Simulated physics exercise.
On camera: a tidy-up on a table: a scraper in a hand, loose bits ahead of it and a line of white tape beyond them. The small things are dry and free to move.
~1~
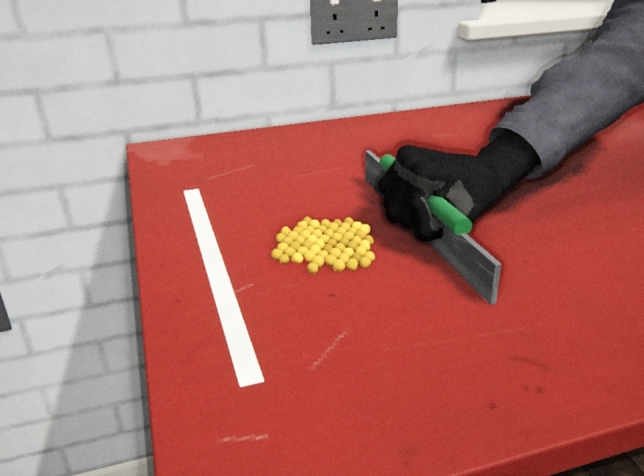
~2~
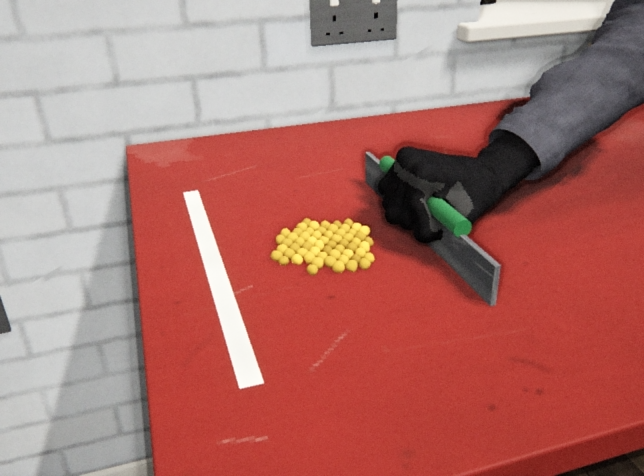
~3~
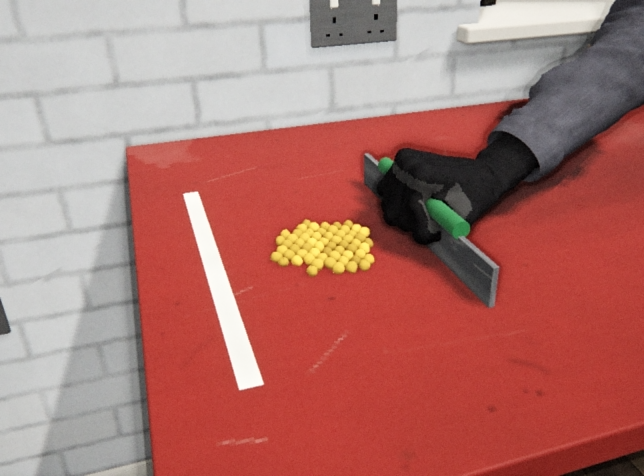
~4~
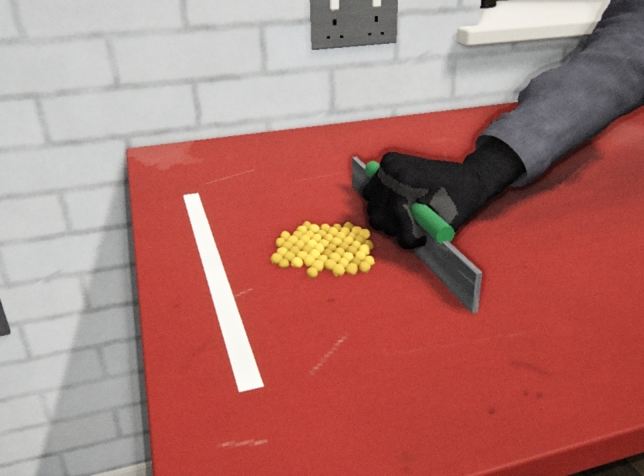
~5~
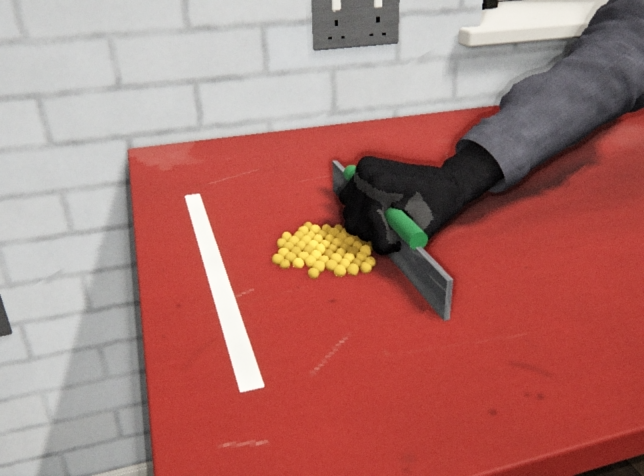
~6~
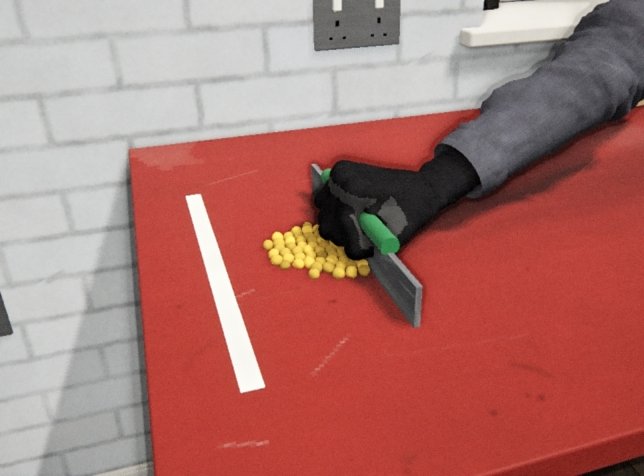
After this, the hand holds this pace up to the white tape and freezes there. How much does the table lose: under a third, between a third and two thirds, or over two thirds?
The floor gets less than a third.
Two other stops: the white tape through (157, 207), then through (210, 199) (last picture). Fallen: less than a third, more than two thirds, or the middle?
The first try: Above two thirds. The second: Less than a third.
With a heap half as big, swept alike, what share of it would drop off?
Close to 0 per cent.
Shortly afterwards, scraper still moving, near (278, 225); heap all on the table, its front near (202, 265).
Next, scraper stopped at the white tape; heap a little over the edge.
In the end, scraper stopped at the white tape; heap a little over the edge.
